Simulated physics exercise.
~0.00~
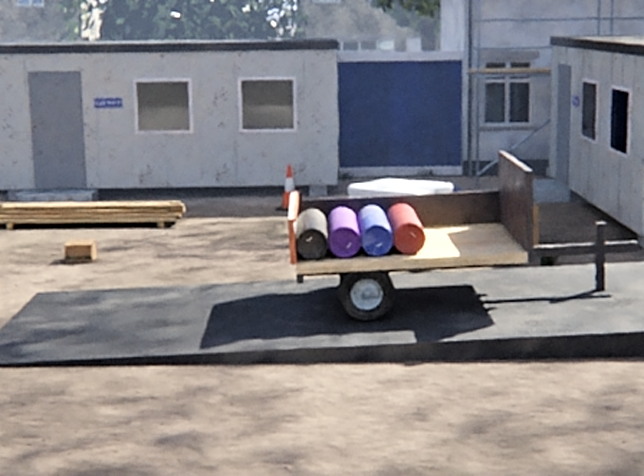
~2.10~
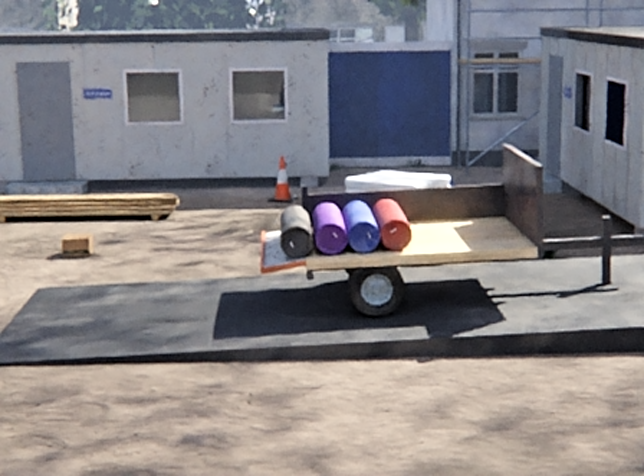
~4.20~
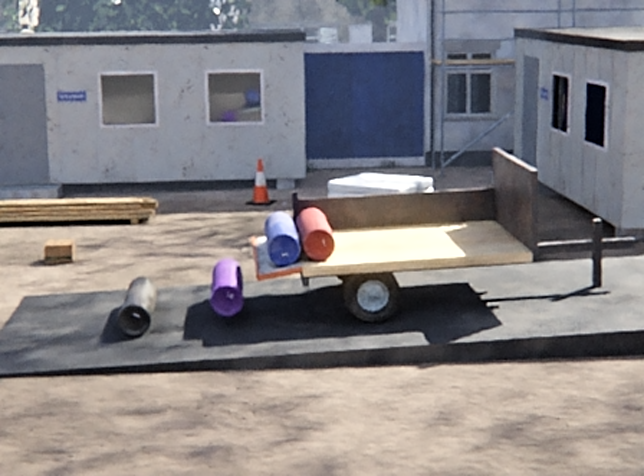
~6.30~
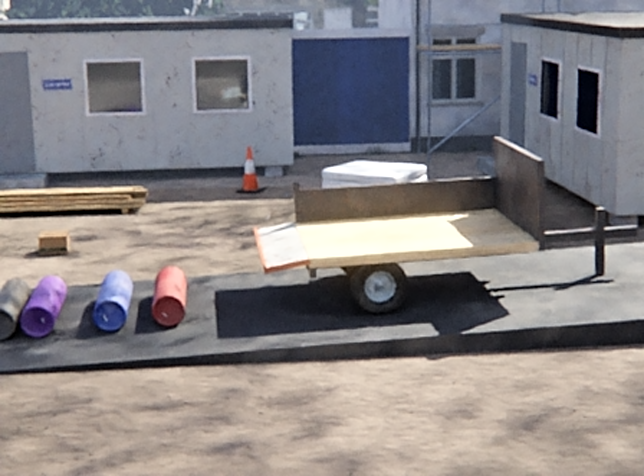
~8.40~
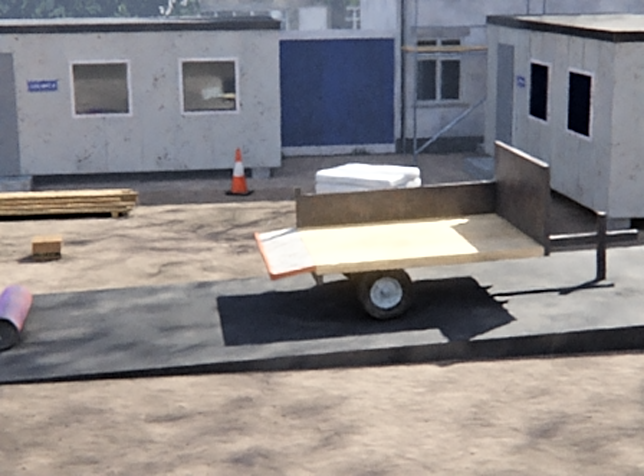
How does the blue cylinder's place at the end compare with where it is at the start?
At the start the blue cylinder sits on the trailer bed between the purple and red ones. By the end it is off the trailer, having rolled down to the far left of the view.
